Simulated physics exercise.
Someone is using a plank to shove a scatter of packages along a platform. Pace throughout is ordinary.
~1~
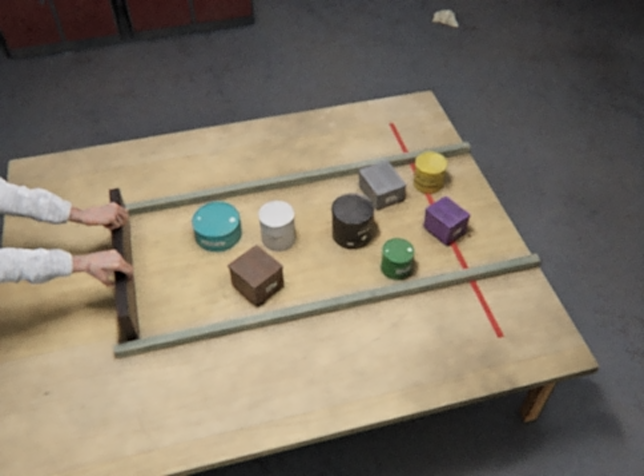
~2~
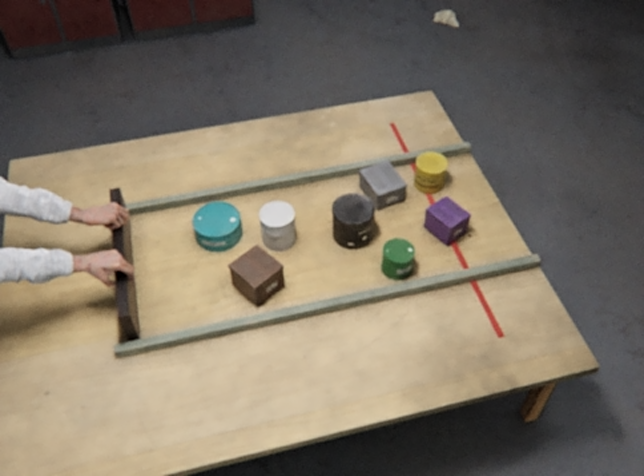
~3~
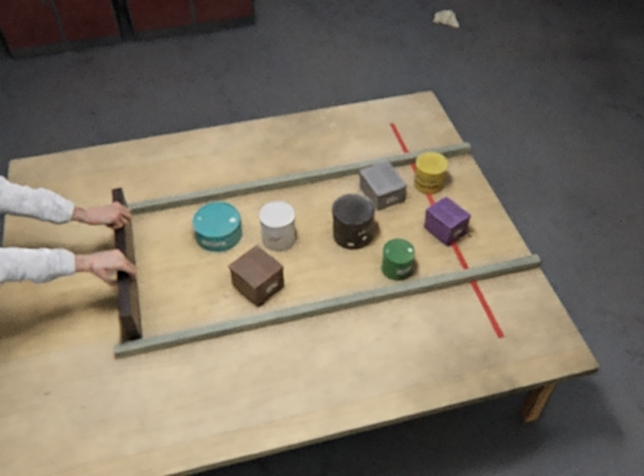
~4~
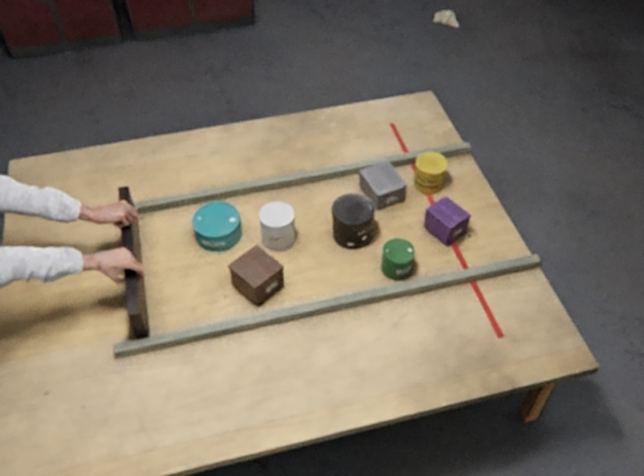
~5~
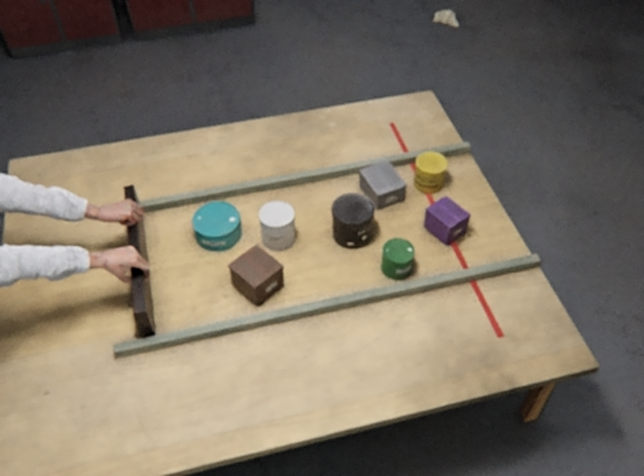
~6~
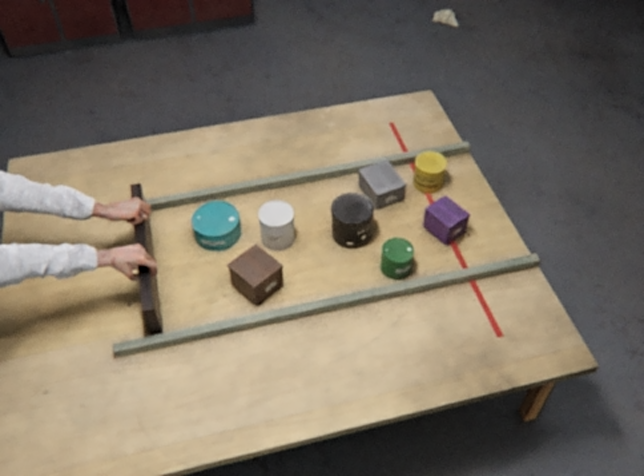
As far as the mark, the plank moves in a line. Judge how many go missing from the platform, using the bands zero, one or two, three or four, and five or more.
My judgement: One or two go missing.
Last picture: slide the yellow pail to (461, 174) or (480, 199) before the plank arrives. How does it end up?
Place by place, it is lost; tumbles off.
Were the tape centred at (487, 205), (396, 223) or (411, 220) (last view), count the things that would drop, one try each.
In order, 8, 0 and 0.
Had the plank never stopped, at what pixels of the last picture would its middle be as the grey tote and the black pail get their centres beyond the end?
Middle approx. at (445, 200), then approx. at (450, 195).
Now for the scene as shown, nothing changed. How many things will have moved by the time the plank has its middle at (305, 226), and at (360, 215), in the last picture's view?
By then 4, and 8.
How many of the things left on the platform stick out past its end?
Count: 3.
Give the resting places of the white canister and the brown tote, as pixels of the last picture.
I'd say approximately (456, 201) and then (476, 238).
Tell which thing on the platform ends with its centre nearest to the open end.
The one is the purple tote.
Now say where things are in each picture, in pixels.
Yellow pail (430, 173); purple tote (446, 221); grey tote (382, 186); plank (124, 262); tape (438, 215), in the first picture.
Purple tote (447, 221); green canister (398, 259), in the second picture.
Grey tote (382, 186); brown tote (257, 276), in the third picture.
Yellow pail (430, 174); turquoise canister (218, 227), in the fourth picture.
Purple tote (446, 221); black pail (353, 221), in the fifth picture.
Yellow pail (429, 173); purple tote (446, 221); grey tote (382, 185); plank (146, 257); tape (438, 214), in the sixth picture.
Soon after, none off yet; yellow pail at rest near (429, 173); purple tote at rest near (446, 221); grey tote at rest near (382, 185).
Then, none off yet; yellow pail at rest near (429, 173); purple tote at rest near (446, 221); grey tote moved a little near (391, 182).
At rest, the number that fall off is one or two; fallen, yellow pail.
